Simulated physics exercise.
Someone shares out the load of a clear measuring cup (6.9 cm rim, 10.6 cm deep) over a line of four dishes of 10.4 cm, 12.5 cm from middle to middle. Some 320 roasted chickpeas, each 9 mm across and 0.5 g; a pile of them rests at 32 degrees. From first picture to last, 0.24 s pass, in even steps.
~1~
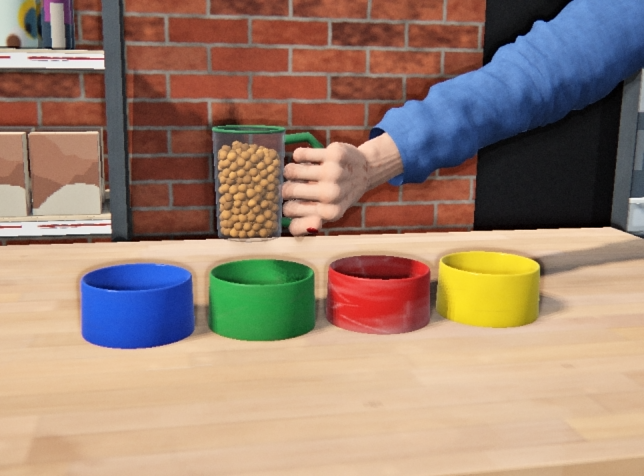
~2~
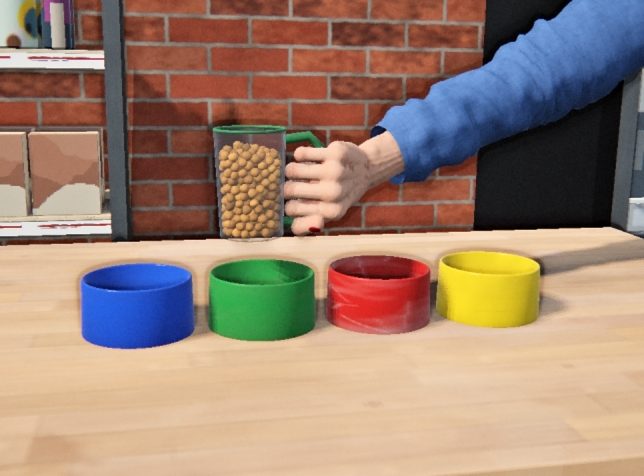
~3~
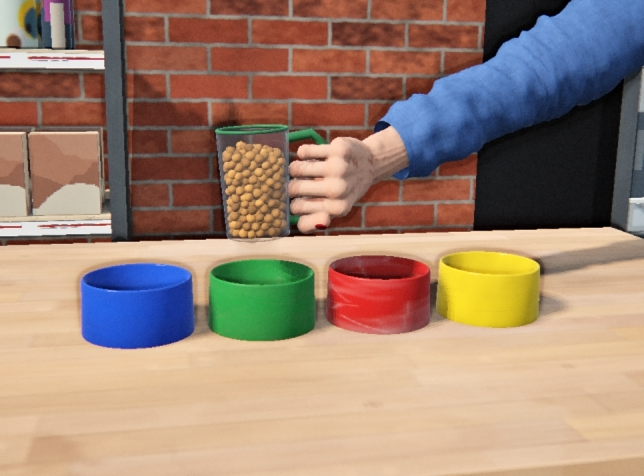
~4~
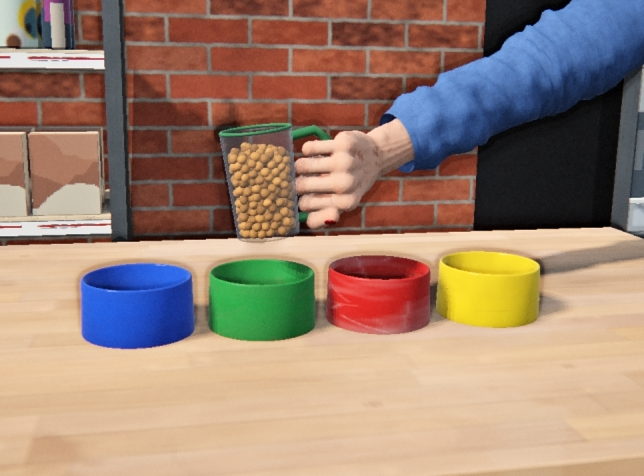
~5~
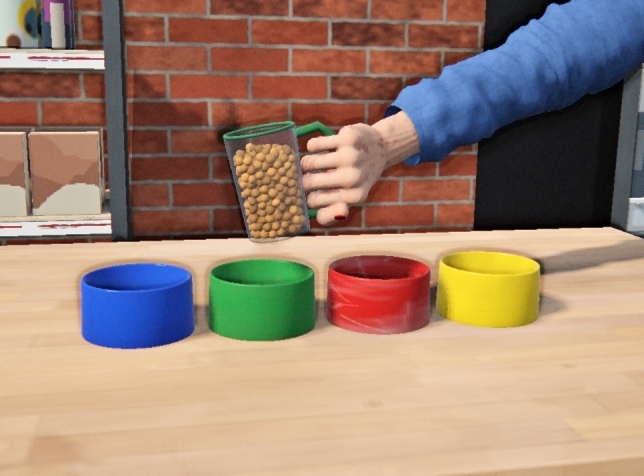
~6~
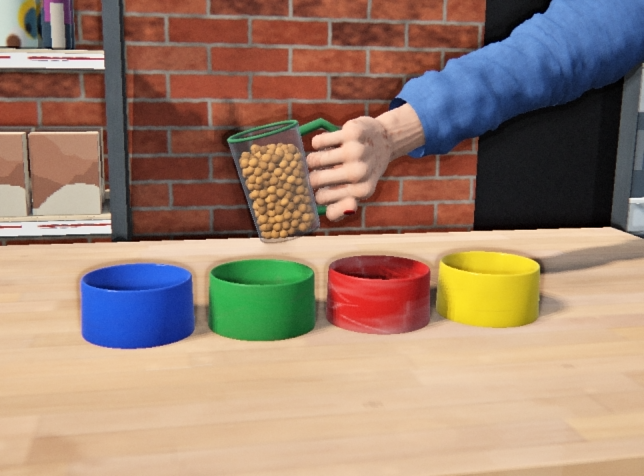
A hand holding a clear cup of chickpeas gradually tilts it left above four colored dishes.
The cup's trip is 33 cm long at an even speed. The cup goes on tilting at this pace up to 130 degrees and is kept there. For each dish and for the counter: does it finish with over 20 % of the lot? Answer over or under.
Red over, blue under, green under, yellow under, counter over.
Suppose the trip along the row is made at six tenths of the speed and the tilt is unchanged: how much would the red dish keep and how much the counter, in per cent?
In that case red 40; counter 30.
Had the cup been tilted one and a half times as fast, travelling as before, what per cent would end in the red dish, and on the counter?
Then: Red 80; counter 10.
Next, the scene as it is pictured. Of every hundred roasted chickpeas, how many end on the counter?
Roughly 30 per cent.
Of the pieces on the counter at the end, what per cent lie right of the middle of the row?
Roughly 100 per cent.
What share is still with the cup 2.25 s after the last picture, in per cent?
Some 0 per cent of the load.
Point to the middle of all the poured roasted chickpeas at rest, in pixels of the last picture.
Near (397, 306).
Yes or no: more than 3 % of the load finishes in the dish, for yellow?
Yellow yes.
Then, 0.95 s after the last picture, tilt 94 degrees; cup holds 100 %.
Then, 1.58 s after the last picture, tilt 130 degrees; cup holds 0 %, red 65 %, yellow 10 %.
Then, 2.25 s after the last picture, tilt 130 degrees; cup holds 0 %, red 65 %, yellow 5 %.
In the end, red 65 %, blue 0 %, green 0 %, yellow 5 %, counter 30 %.
